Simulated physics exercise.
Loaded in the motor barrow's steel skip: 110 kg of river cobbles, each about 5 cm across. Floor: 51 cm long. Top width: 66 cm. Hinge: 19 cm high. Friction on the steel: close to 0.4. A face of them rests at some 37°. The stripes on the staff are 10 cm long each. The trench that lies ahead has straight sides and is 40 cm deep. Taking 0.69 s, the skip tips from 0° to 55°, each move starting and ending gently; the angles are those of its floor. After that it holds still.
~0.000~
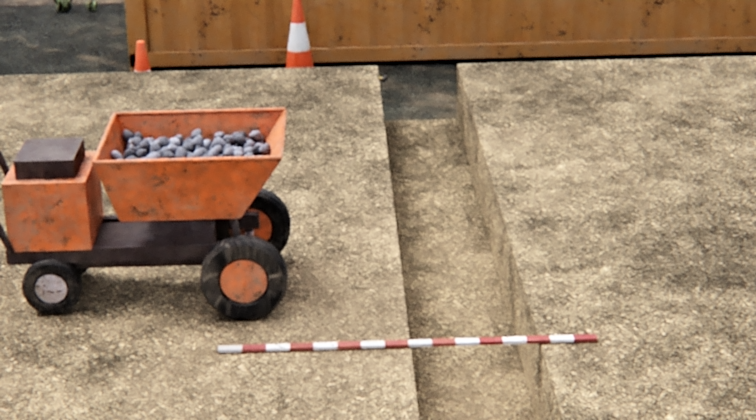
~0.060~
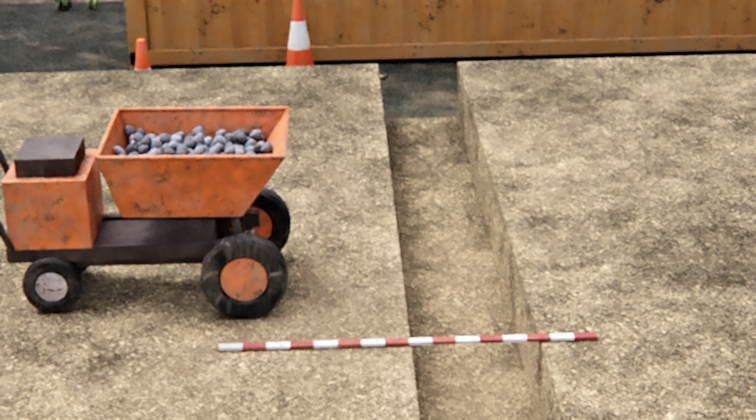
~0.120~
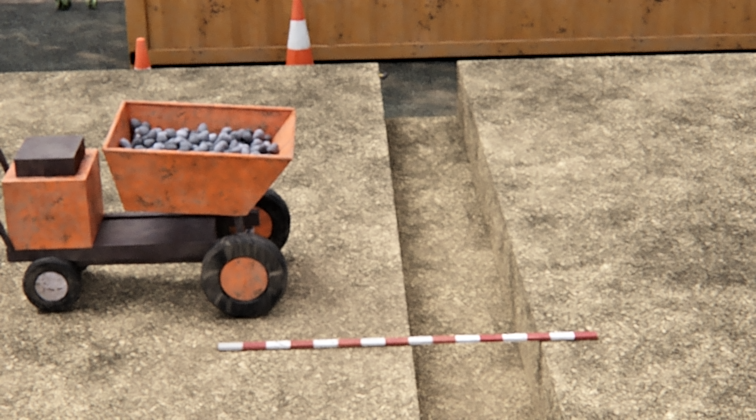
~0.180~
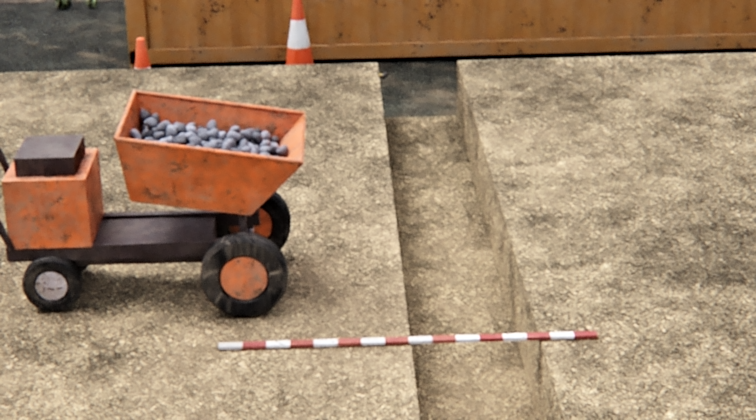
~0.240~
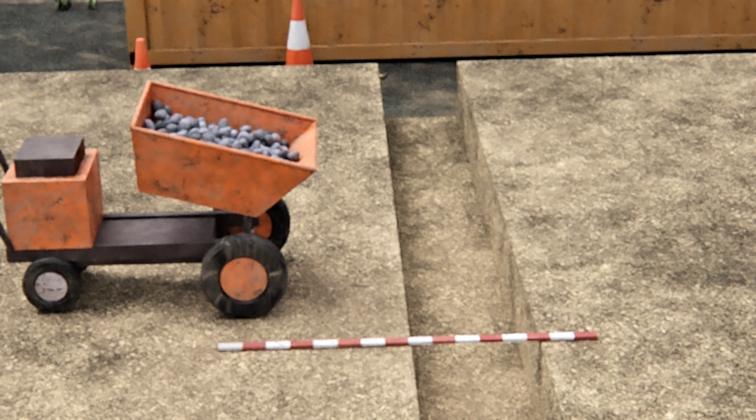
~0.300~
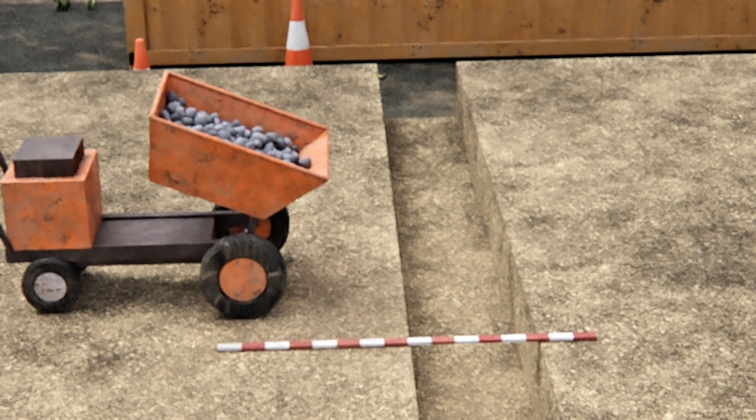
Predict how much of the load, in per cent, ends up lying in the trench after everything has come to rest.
Roughly 34 per cent of it.
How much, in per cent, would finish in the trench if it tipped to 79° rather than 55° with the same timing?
Share in trench: Approx. 95%.
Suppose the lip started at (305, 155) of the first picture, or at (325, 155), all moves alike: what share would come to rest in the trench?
From the first spot near 40, from the second near 40 per cent.
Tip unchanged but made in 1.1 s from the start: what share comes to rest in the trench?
In that case some 25 per cent.
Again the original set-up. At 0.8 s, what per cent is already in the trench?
Something like 0 in a hundred.
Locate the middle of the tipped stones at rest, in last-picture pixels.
Roughly (467, 353), I'd say.
After 0.5 s the floor is at 47°; 100 % in the skip; the foremost stones are at (339, 205).
After 0.8 s the floor is at 55°; 96 % in the skip, 3 % short of the trench, 1 % in the trench; the foremost stones are at (406, 236).
After 1.1 s the floor is at 55°; 71 % in the skip, 6 % short of the trench, 23 % in the trench; the foremost stones are at (506, 355).
After 3.1 s the floor is at 55°; 61 % in the skip, 4 % short of the trench, 34 % in the trench; the foremost stones are at (519, 367).
